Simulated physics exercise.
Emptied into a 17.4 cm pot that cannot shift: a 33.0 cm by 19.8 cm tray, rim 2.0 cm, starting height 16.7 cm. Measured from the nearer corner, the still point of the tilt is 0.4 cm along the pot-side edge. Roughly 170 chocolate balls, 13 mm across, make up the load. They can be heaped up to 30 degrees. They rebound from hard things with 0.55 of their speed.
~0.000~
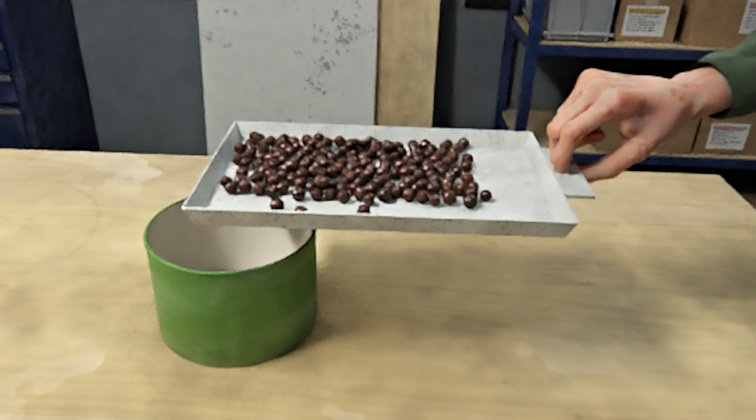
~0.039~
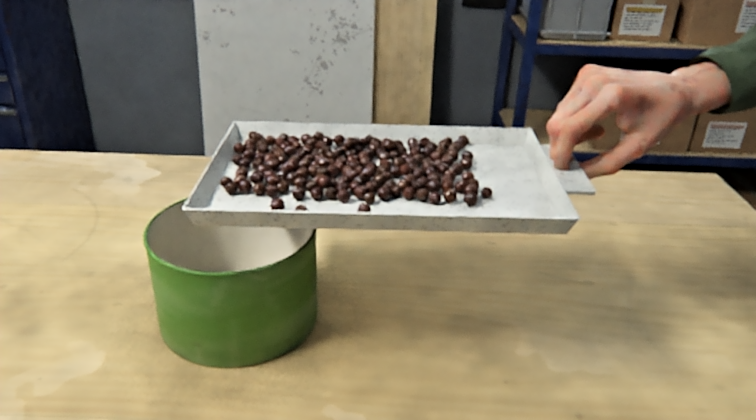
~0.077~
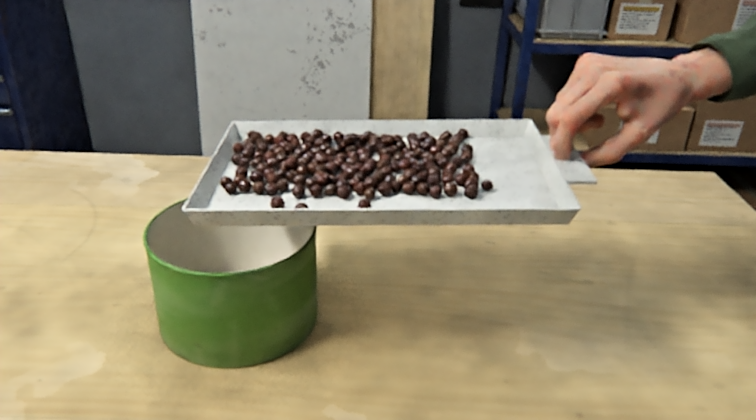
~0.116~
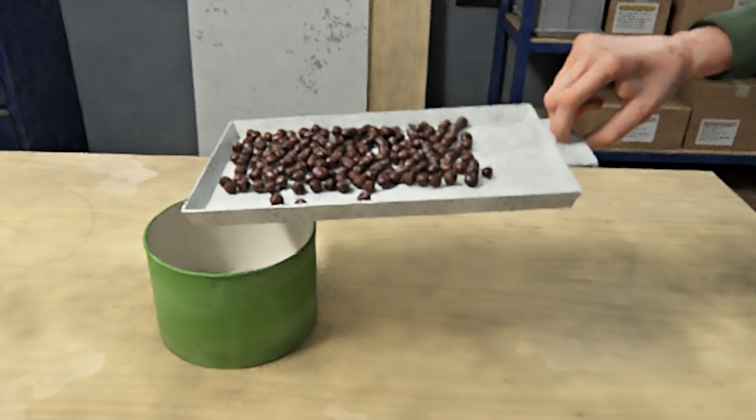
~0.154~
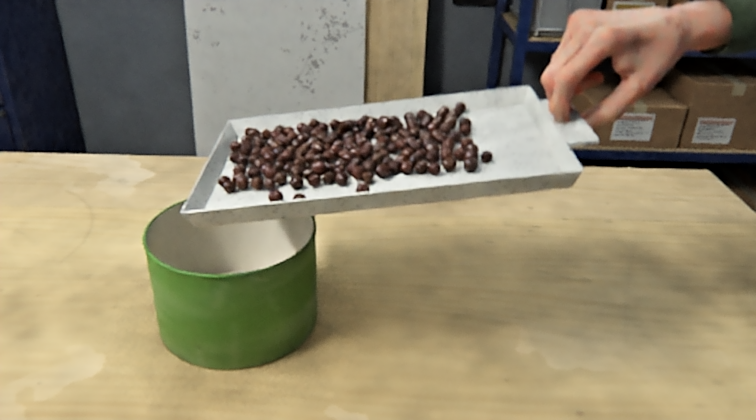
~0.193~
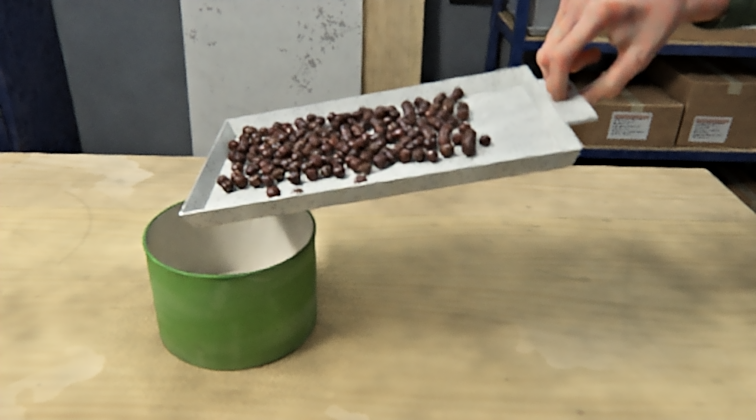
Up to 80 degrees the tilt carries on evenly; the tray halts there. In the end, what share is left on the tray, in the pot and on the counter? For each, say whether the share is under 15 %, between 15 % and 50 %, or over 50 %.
Left on the tray: Under 15 %; pot: Between 15 % and 50 %; counter: Over 50 %.
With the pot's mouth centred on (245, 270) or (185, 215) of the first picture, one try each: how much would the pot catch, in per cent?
In order, about 10 and about 65 per cent.
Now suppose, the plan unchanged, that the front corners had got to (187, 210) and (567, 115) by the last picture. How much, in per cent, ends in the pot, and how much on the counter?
Pot 20; counter 80.
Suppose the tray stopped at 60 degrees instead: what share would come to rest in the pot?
The pot would get around 30 per cent.
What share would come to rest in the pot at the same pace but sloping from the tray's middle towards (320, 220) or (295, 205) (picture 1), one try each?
0 and 0 %.
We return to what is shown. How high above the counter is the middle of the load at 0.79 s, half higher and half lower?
About 20 cm.
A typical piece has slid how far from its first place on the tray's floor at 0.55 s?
Roughly 7 cm.
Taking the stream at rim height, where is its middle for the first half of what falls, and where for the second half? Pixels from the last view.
Roughly (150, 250) to begin with, later roughly (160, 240).
After 0.55 s, tilt 45 degrees; the tray holds 100 %, the pot 0 %.
After 0.79 s, tilt 67 degrees; the tray holds 80 %, the pot 5 %.
After 1.14 s, tilt 80 degrees; the tray holds 15 %, the pot 30 %.
At rest (2.3 s), tray 0 %, pot 40 %, counter 60 %.
